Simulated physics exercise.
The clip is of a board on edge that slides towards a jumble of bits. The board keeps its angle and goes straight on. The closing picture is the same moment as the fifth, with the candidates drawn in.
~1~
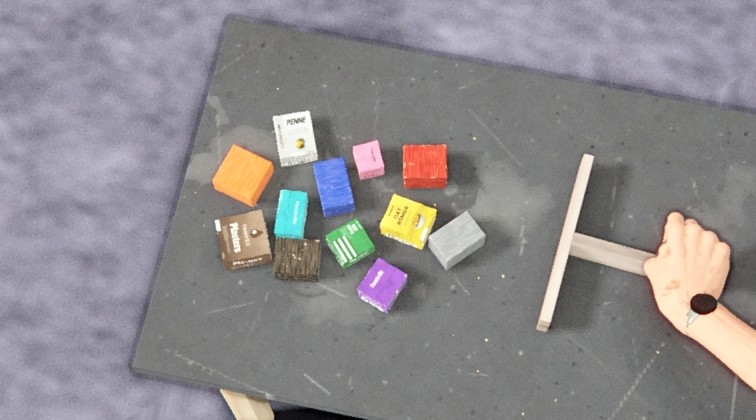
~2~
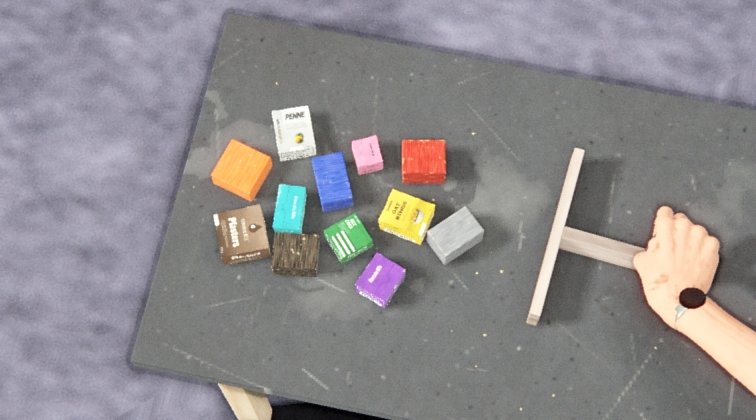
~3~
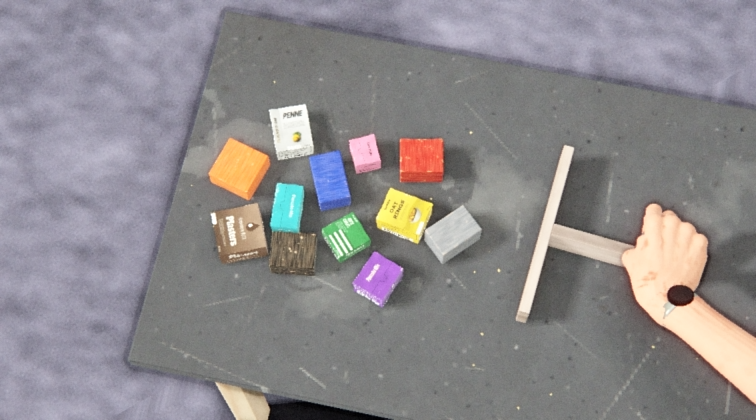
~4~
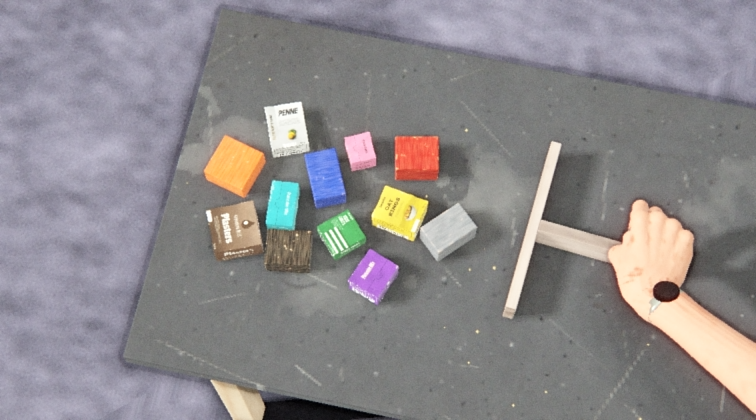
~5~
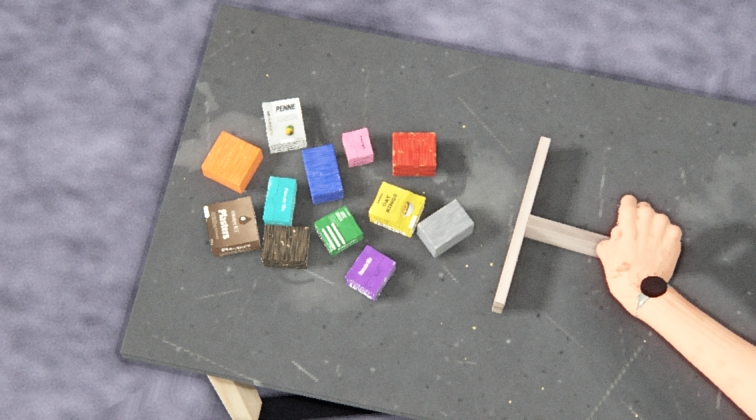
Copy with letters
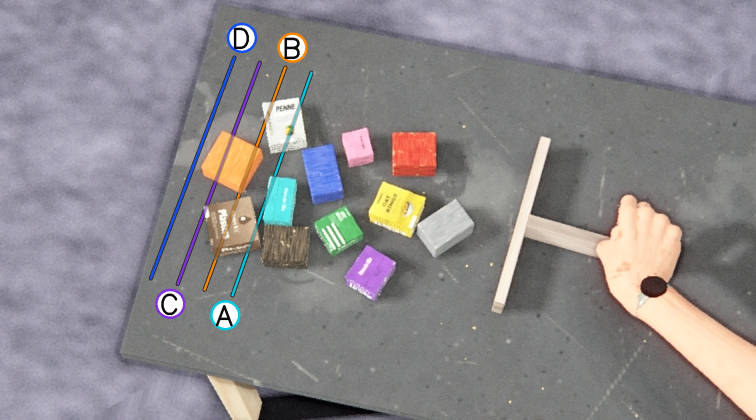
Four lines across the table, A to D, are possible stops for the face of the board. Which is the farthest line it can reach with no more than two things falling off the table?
It should halt at A.
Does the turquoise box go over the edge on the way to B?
Yes.
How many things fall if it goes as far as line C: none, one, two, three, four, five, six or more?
In all, six or more.
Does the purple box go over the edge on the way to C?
No.
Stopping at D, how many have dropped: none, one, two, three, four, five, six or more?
Six or more.
On the marked copy, A at (273, 180); B at (246, 175); C at (220, 170); D at (194, 164).
With A. Early on, board (432, 200); green packet (331, 231); grey block (404, 223).
Further on, board (343, 182); orange block (204, 155); brown box (208, 223).
At the end, board (275, 169); orange block over the edge; brown box over the edge; two fallen.
As for the rest, B drops four; C drops eight; D drops nine.
